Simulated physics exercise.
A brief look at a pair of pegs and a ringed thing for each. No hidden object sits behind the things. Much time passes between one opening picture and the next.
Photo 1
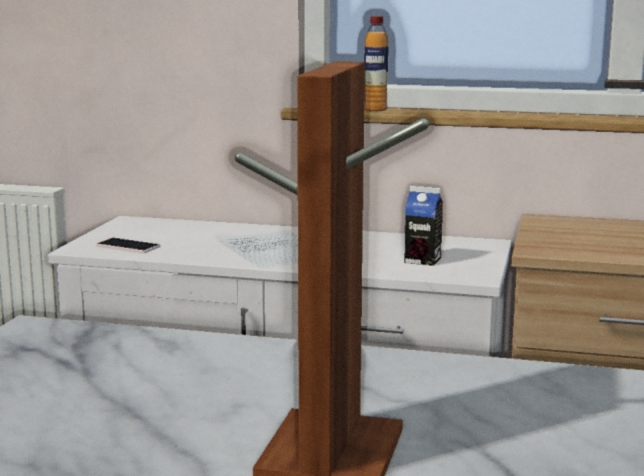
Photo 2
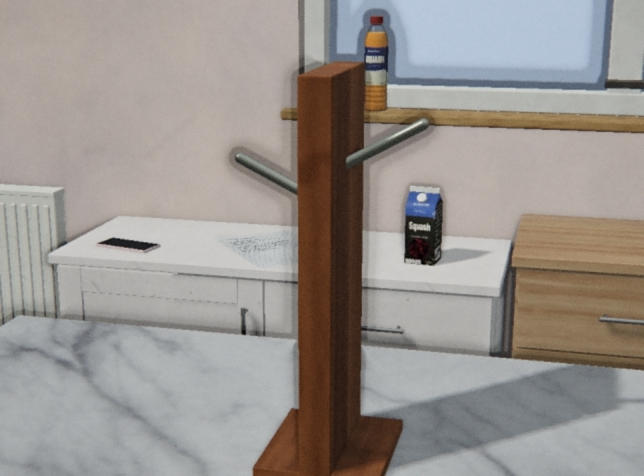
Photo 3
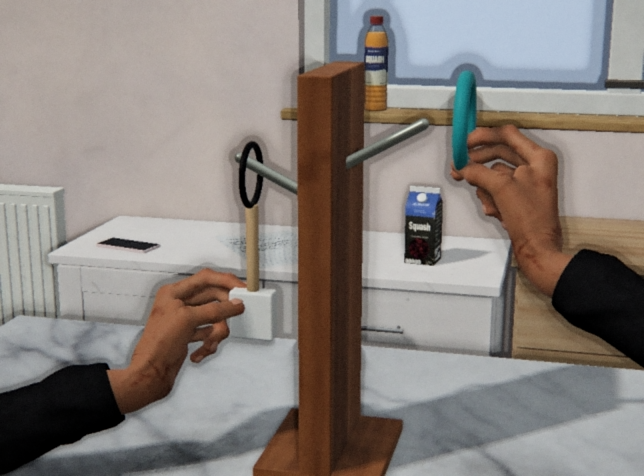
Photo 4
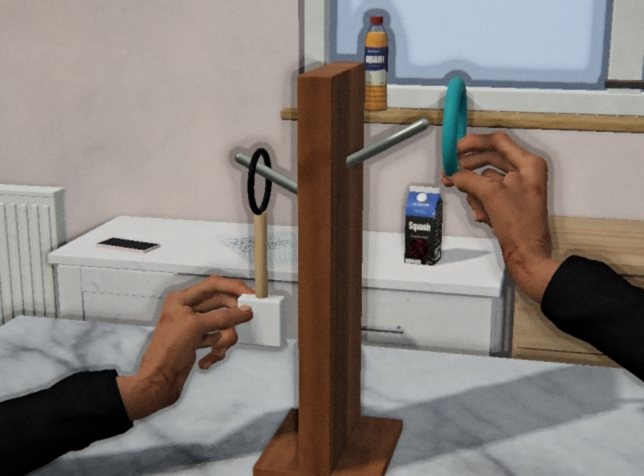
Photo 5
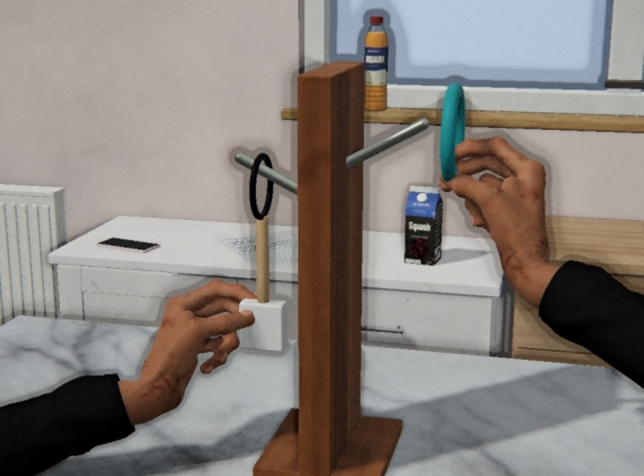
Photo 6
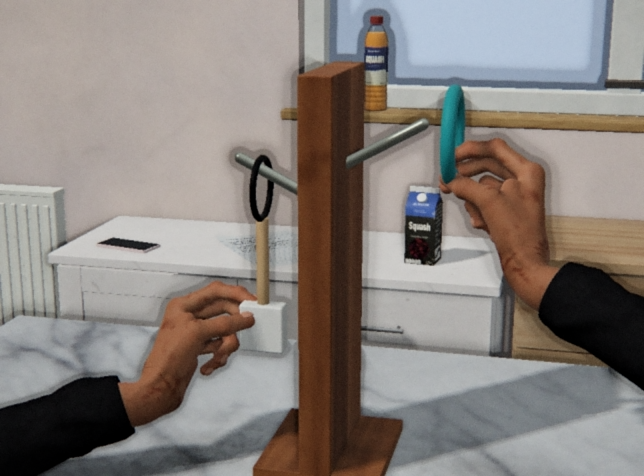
At the start, a wooden stand with two metal pegs stands alone on a marble surface. Two hands then appear, the left holding a white brush with a black loop around the left peg, the right holding a turquoise ring near the right peg. Both shift slightly rightward and leftward respectively, then stay nearly still.
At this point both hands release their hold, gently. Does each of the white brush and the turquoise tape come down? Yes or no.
Answer: The white brush no, the turquoise tape yes.
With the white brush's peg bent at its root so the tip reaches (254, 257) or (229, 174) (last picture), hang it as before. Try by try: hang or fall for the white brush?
Tumbles off; stays put.
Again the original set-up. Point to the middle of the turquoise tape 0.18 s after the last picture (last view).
(450, 227).
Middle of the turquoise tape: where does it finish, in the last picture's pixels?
You'll find it close to (443, 427).
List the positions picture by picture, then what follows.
The first picture shows peg stand (331, 270).
The second picture shows peg stand (331, 270).
The third picture shows still on the way; white brush (252, 241); peg stand (331, 270).
The fourth picture shows still on the way; turquoise tape (455, 128); peg stand (331, 270).
The fifth picture shows still on the way; white brush (263, 252); peg stand (331, 270).
The sixth picture shows in place, still held; white brush (263, 254); turquoise tape (453, 136); peg stand (331, 270).
Then, 0.18 s after the last picture, white brush at rest near (264, 257); turquoise tape falling near (450, 227).
At rest, the white brush stays on its peg, near (265, 257); the turquoise tape falls off, near (443, 427).
